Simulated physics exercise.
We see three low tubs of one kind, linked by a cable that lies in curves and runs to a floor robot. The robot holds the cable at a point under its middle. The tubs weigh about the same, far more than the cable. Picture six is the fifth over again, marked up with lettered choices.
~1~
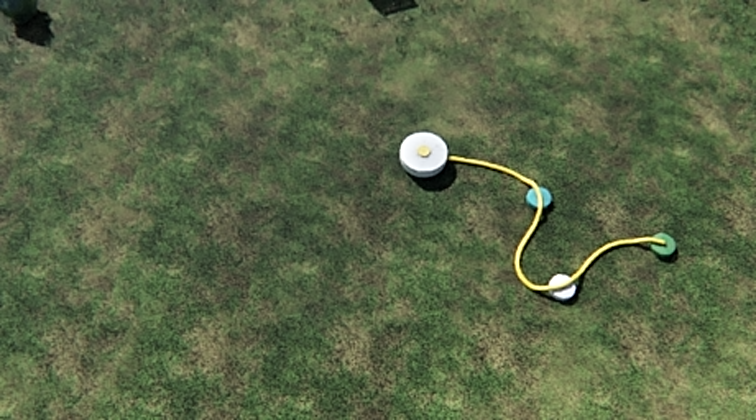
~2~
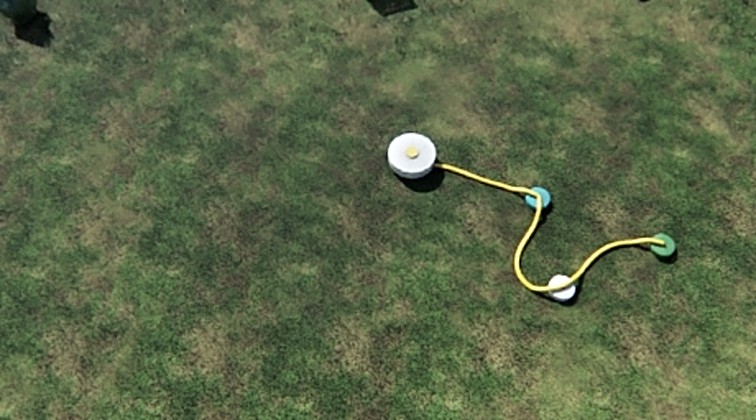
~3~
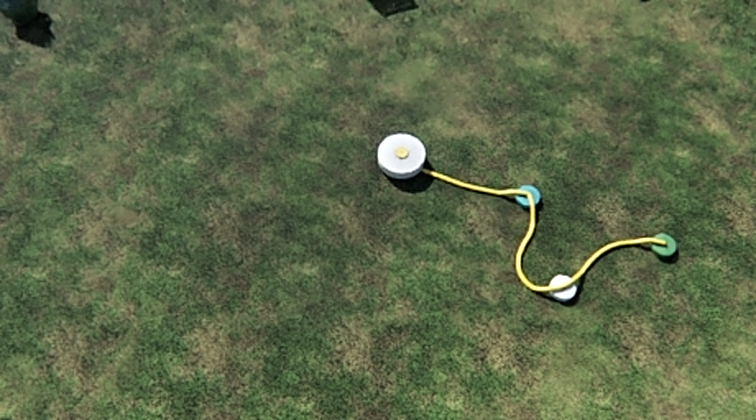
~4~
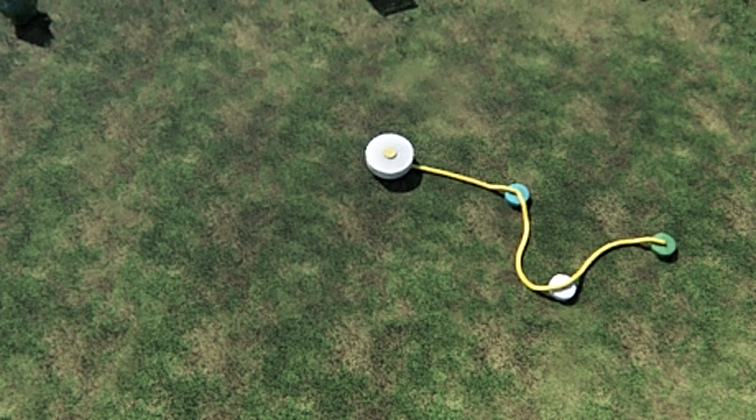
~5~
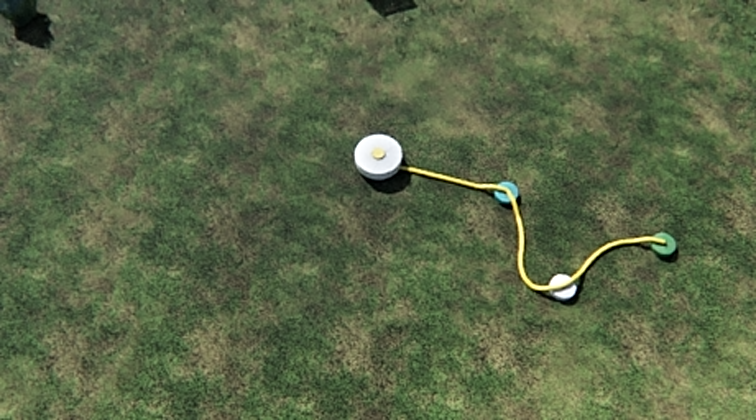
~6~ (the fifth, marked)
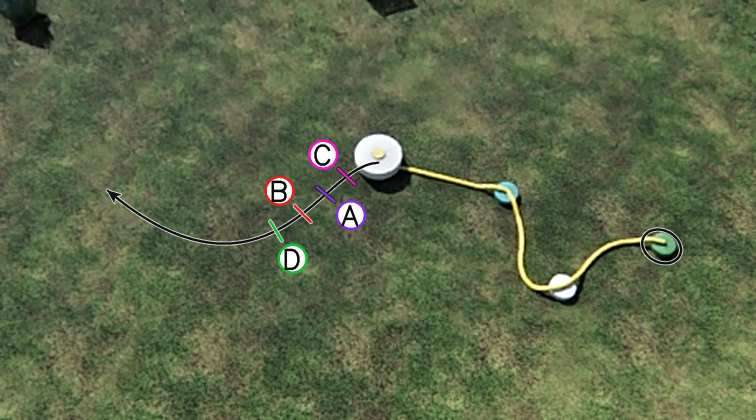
On patchy grass, a round white robot moves left, straightening its yellow cable, then drawing the nearest blue tub after it.
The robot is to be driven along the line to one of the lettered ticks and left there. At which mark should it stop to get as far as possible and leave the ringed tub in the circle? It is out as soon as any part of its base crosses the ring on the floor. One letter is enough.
All is well up to D.
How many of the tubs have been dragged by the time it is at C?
One.
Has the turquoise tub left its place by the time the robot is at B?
By then, yes.
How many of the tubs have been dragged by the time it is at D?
Two.
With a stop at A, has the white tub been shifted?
By then, no.
On the marked copy, A at (326, 194); B at (303, 214); C at (347, 177); D at (276, 231); the ring at (662, 246); the route from (378, 163) via (241, 242) to (108, 190).
Taking D. A third of the way, robot (341, 177); green tub (663, 244); white tub (563, 287); turquoise tub (473, 190).
Two thirds of the way, robot (308, 205); green tub (663, 244); white tub (559, 283); turquoise tub (443, 206).
When it is over, robot (275, 227); green tub (663, 244); white tub (546, 272); turquoise tub (413, 225); the ringed tub at the far end is still in its ring.
As for the rest, A is safe but short; B is safe but short; C is safe but short.
